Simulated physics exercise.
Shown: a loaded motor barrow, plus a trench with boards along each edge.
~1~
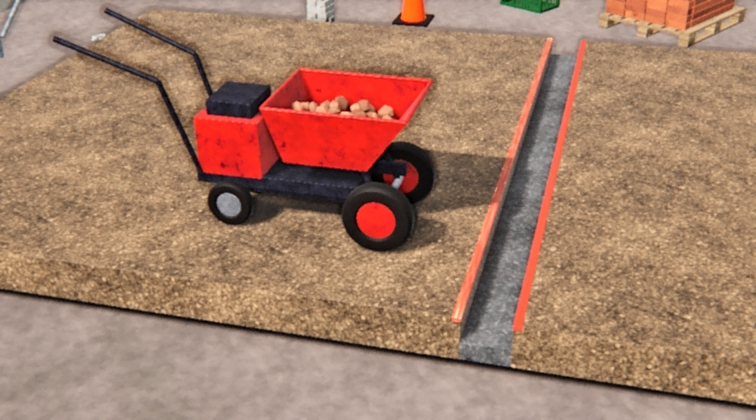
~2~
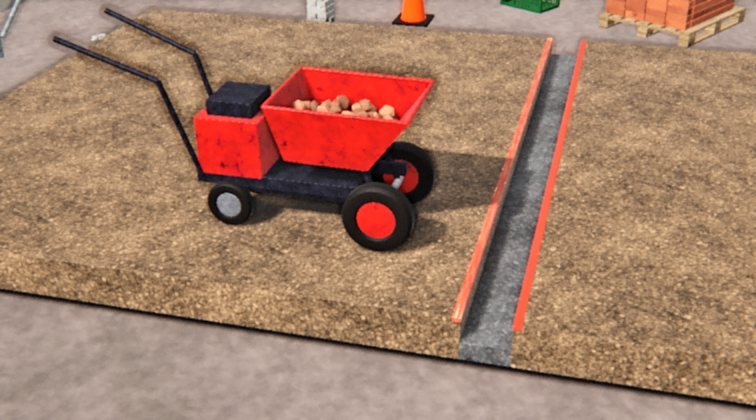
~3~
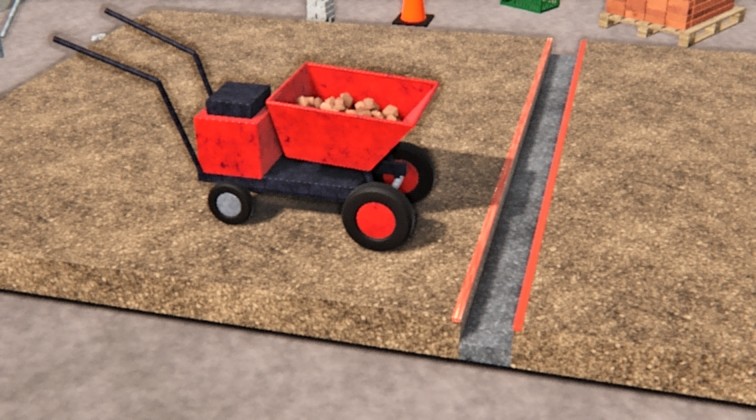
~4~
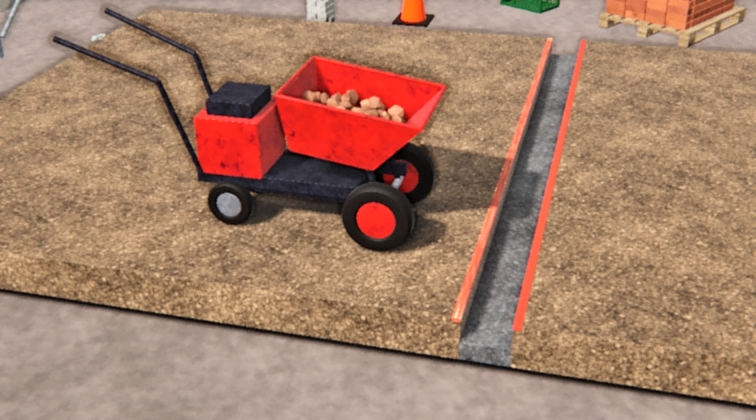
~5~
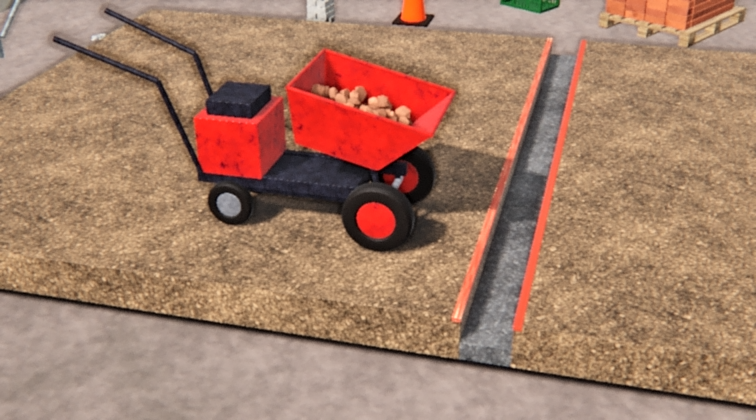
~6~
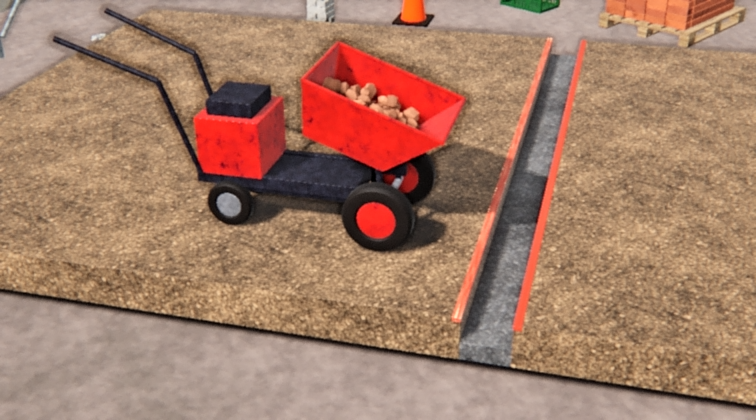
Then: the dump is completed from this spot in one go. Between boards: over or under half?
The portion in the trench is the greater one.
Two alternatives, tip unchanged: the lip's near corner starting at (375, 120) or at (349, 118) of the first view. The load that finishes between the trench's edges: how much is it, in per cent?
First spot: About 80 percent; second spot: About 40 percent.
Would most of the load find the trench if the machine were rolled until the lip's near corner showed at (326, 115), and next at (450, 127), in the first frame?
One: The smaller part. Two: Not half.
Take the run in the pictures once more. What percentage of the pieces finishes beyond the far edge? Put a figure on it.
15 percent.
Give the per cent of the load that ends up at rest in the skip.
About 0 %.
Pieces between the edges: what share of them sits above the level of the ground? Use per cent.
About 25 in a hundred.
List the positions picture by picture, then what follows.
In the first frame, lip of the skip near (406, 123), level; top of the load near (347, 118), lumps of rubble; first edge of the trench near (468, 284); far edge near (526, 292), the trench under half as wide as the skip, and about half as deep as wide.
In the second frame, lip of the skip near (408, 124), level; top of the load near (330, 119).
In the third frame, lip of the skip near (413, 126), tipped barely; top of the load near (334, 116).
In the fourth frame, lip of the skip near (421, 130), tipped a little; top of the load near (340, 113).
In the fifth frame, lip of the skip near (431, 135), tipped a little; top of the load near (322, 107).
In the sixth frame, lip of the skip near (442, 143), tipped clearly; top of the load near (333, 101); first edge of the trench near (468, 284); far edge near (526, 292).
Shortly afterwards, skip tipped steeply; the whole lot in the skip.
Next, skip tipped right over; the bulk in the skip; a little in or heaped over the trench.
Some moments later, skip tipped right over; a little in the skip; the bulk in or heaped over the trench; a little beyond it.
In the end, skip tipped right over; the bulk in or heaped over the trench; a little beyond it.
